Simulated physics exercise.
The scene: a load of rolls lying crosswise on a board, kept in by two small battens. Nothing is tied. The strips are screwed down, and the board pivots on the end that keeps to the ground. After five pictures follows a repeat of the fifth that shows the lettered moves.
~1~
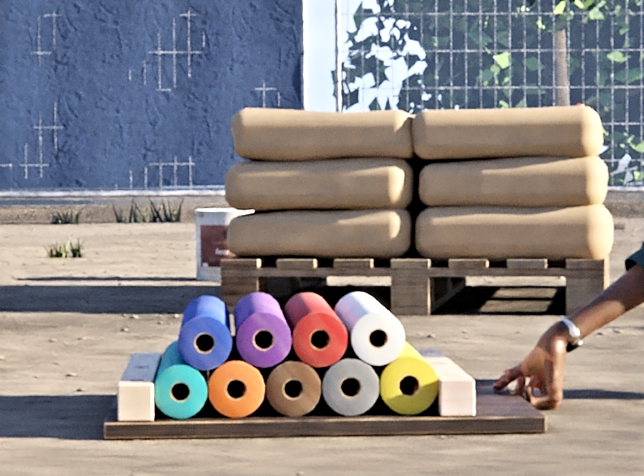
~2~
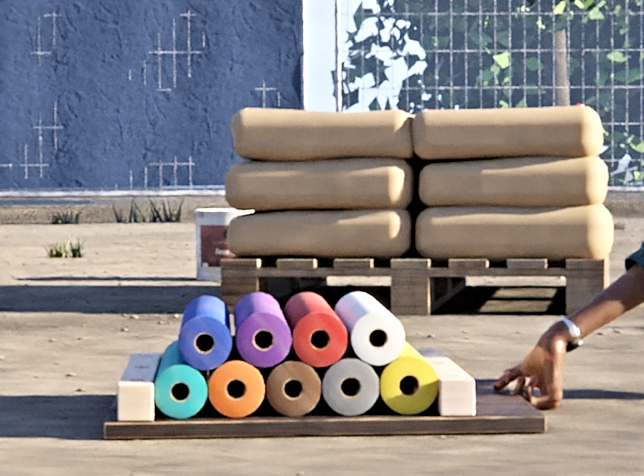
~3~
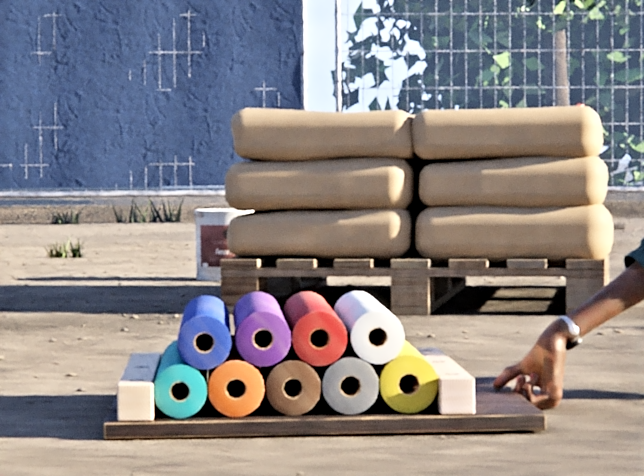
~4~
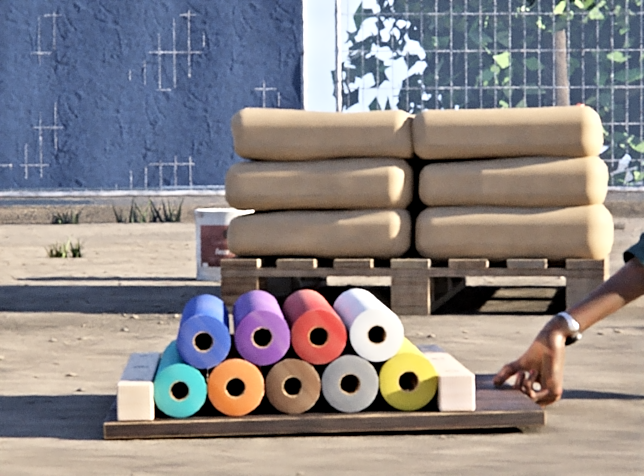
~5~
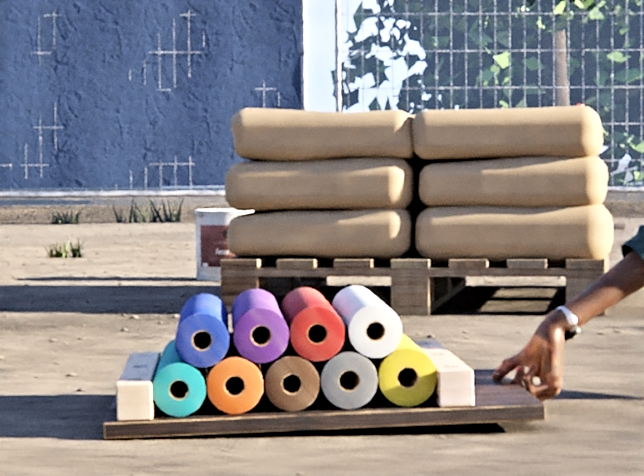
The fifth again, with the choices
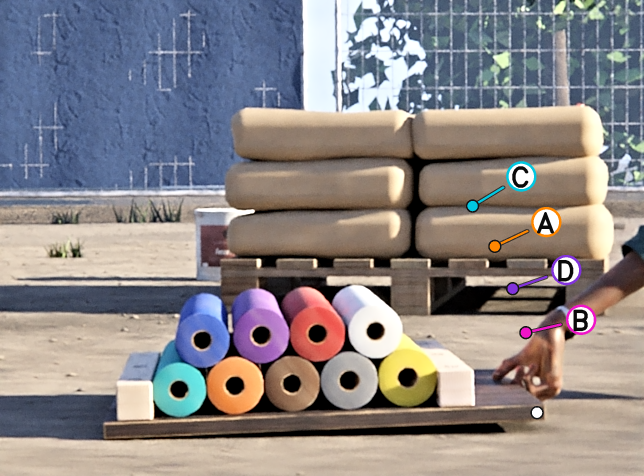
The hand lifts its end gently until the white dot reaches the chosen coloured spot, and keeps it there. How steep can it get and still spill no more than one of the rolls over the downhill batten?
The answer is mark A.
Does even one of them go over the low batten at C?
Yes.
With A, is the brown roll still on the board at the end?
The brown roll: Yes.
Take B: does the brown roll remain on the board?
Yes, with B.
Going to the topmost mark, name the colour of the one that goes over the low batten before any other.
The blue one.
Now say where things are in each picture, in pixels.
The first picture shows yellow roll (409, 386); blue roll (205, 343); red roll (320, 340).
The second picture shows red roll (320, 339); white roll (378, 338).
The third picture shows board (317, 389); turquoise roll (180, 391).
The fourth picture shows board (317, 387); turquoise roll (179, 390); orange roll (235, 388).
The fifth picture shows board (317, 384); turquoise roll (179, 390); orange roll (234, 385).
On the marked copy, A at (495, 246); B at (526, 332); C at (473, 206); D at (512, 289); the white dot at (537, 413).
Following A. Soon after the start, board at 16°.
Later, board at 25°.
In the end, board at 25°, none over the low batten.
As for the rest, B none over the low batten; C four over the low batten (blue, red, white, purple); D none over the low batten.
